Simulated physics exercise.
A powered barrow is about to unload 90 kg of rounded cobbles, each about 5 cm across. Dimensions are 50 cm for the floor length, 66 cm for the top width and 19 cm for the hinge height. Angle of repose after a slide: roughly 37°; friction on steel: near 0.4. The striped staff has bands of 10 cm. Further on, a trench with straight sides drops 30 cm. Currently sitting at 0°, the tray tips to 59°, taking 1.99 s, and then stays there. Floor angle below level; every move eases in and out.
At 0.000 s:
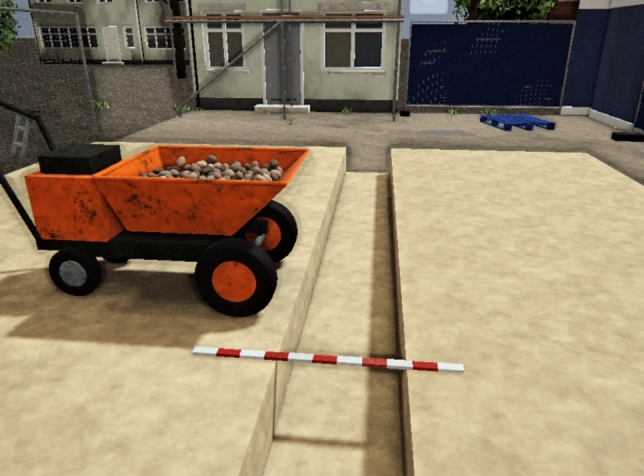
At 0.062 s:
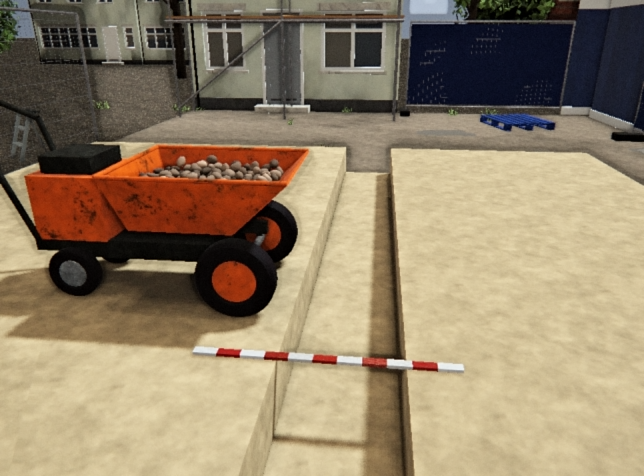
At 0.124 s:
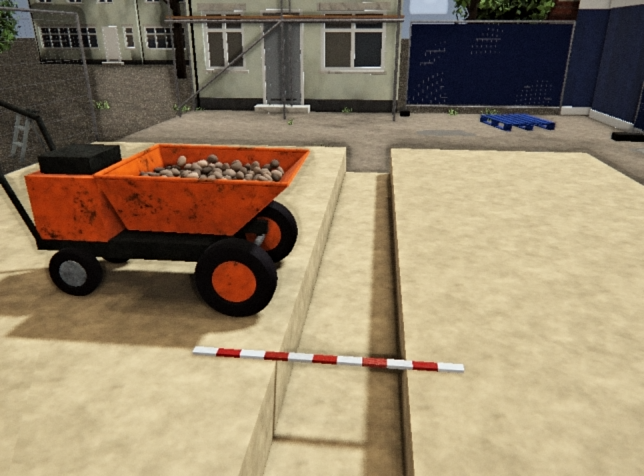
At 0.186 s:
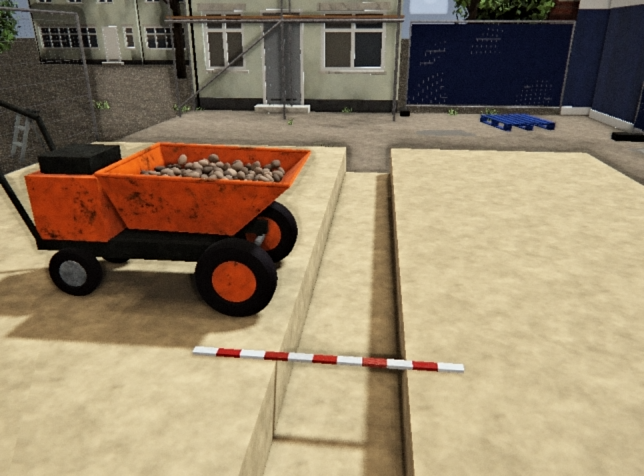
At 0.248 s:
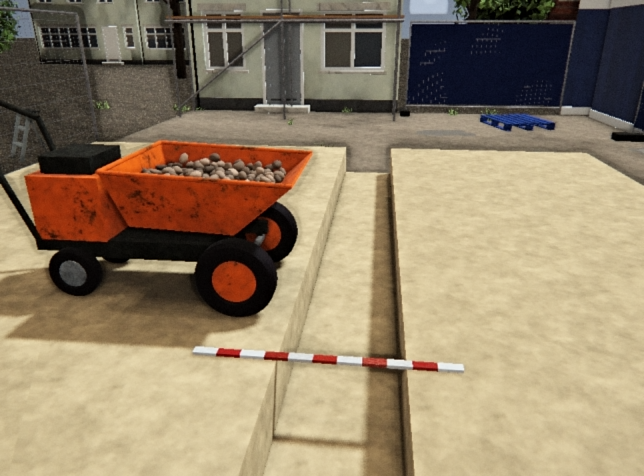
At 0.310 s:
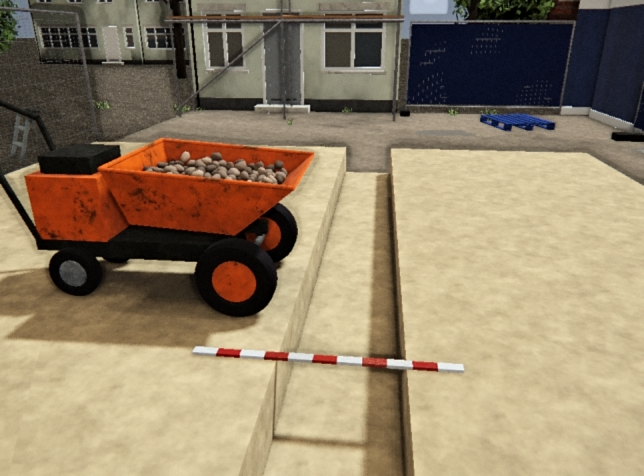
On a sandy worksite with a narrow straight-sided trench and a red-and-white staff laid across it, an orange barrow filled with rounded stones stands at left, its tray tilting very slightly while the stones shift a little.
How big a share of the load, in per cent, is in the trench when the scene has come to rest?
A share of about 92 percent.
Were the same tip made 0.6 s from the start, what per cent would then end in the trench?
In that case, around 65%.
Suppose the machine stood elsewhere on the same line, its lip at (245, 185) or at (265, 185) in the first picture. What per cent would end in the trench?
100 and 100 %.
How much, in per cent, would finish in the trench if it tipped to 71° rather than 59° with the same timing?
Close to 90 per cent then.
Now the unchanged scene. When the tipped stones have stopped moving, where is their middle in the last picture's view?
Somewhere around (374, 331) in the last picture.
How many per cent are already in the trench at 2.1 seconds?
By that moment, roughly 30 per cent of the load.
After 1.5 s the floor is at 50°; 100 % in the tray; the foremost stones are at (334, 234).
After 2.1 s the floor is at 59°; 67 % in the tray, 30 % in the trench, 3 % past the trench; the foremost stones are at (422, 290).
After 2.4 s the floor is at 59°; 39 % in the tray, 54 % in the trench, 8 % past the trench; the foremost stones are at (466, 305).
After 4.4 s the floor is at 59°; 0 % in the tray, 92 % in the trench, 8 % past the trench; the foremost stones are at (490, 311).
